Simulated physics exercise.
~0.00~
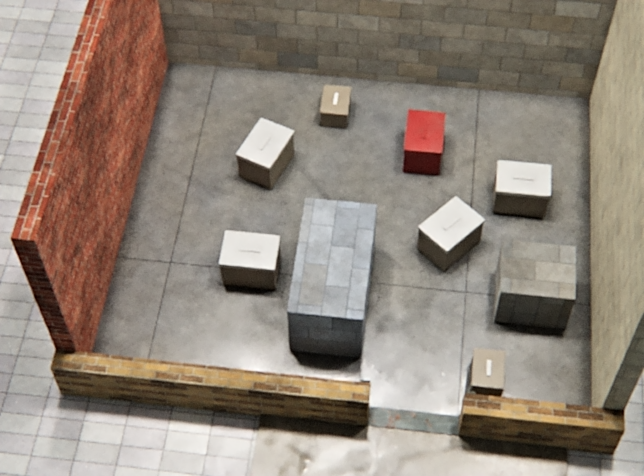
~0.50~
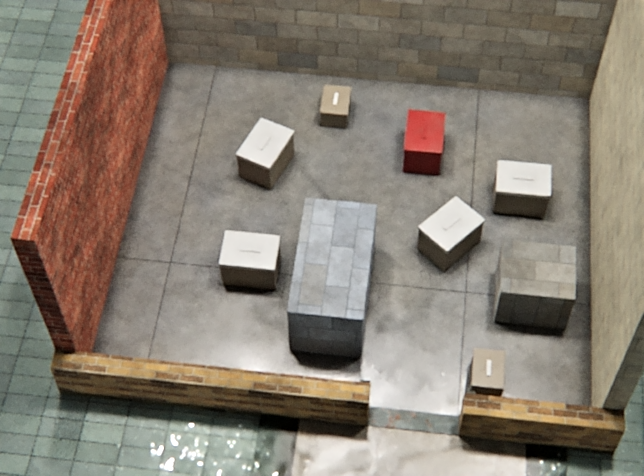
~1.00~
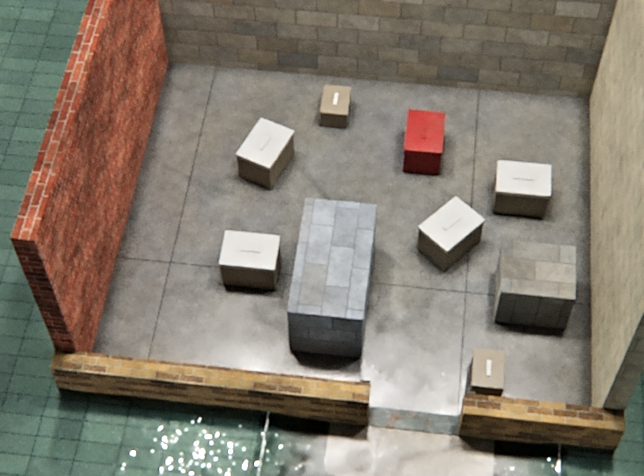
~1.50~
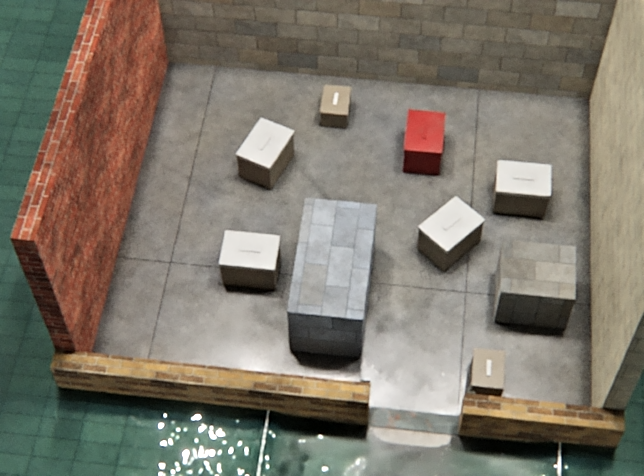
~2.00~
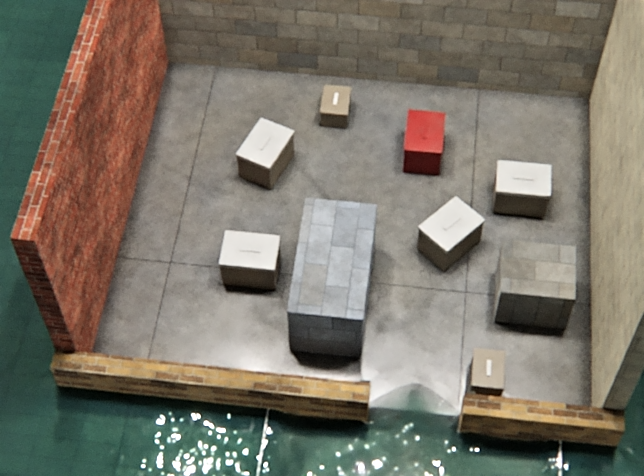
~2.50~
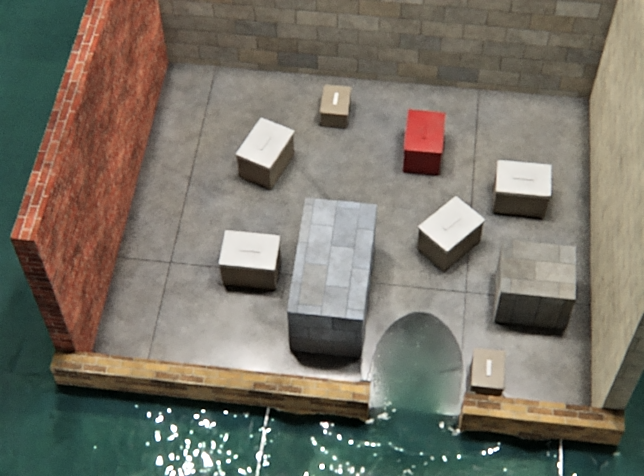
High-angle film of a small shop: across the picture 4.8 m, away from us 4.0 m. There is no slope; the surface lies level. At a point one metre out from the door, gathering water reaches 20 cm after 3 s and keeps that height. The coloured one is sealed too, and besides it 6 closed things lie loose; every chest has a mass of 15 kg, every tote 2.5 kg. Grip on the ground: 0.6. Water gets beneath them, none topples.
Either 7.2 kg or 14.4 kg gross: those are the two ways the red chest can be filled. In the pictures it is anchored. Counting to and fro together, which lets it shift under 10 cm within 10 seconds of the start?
Answer: Neither.
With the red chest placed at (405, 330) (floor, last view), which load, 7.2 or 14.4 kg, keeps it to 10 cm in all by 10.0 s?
The answer: No weight will do.
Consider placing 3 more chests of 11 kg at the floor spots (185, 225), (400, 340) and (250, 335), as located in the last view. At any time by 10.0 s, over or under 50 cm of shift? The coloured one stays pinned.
Listed in turn, they go beneath the bar, over the bar, beneath the bar.
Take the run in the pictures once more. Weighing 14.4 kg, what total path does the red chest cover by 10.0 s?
I'd put it near 150 cm in all.
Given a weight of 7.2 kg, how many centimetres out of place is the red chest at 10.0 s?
80 cm.
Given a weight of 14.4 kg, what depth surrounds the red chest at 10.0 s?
Around 6 cm.
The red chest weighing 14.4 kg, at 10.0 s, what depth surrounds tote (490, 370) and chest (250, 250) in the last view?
Roughly 5 and 1 cm.
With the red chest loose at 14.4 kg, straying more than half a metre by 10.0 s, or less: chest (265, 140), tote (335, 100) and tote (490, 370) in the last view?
Not exceeded, Exceeded, Exceeded, in that order.
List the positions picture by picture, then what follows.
The first frame shows the red chest at (425, 131), on the bottom; water covers 0.0 m2; 0 of 7 have shifted.
The second frame shows the red chest at (425, 131), on the bottom; water covers 0.0 m2; 0 of 7 have shifted.
The third frame shows the red chest at (425, 131), on the bottom; 0.0 m2 under water; 0 of 7 have shifted.
The fourth frame shows the red chest at (425, 131) rests on the ground; 0.0 m2 under water; 0 of 7 have shifted.
The fifth frame shows the red chest at (425, 131) rests on the ground; 0.1 m2 under water; 0 of 7 have shifted.
The sixth frame shows the red chest at (425, 131) rests on the ground; water covers 0.7 m2; 0 of 7 have shifted.
After 3.5 s the red chest would be 0 cm from its start with 7.2 kg and 0 cm from its start with 14.4 kg; 0 cm of water round it then.
After 4.5 s the red chest would be 3 cm from its start with 7.2 kg and 0 cm from its start with 14.4 kg; 3 cm of water round it then.
After 7.0 s the red chest would be 73 cm from its start with 7.2 kg and 21 cm from its start with 14.4 kg; 6 cm of water round it then.
After 10.0 s the red chest would be 73 cm from its start with 7.2 kg and 143 cm from its start with 14.4 kg; 6 cm of water round it then.
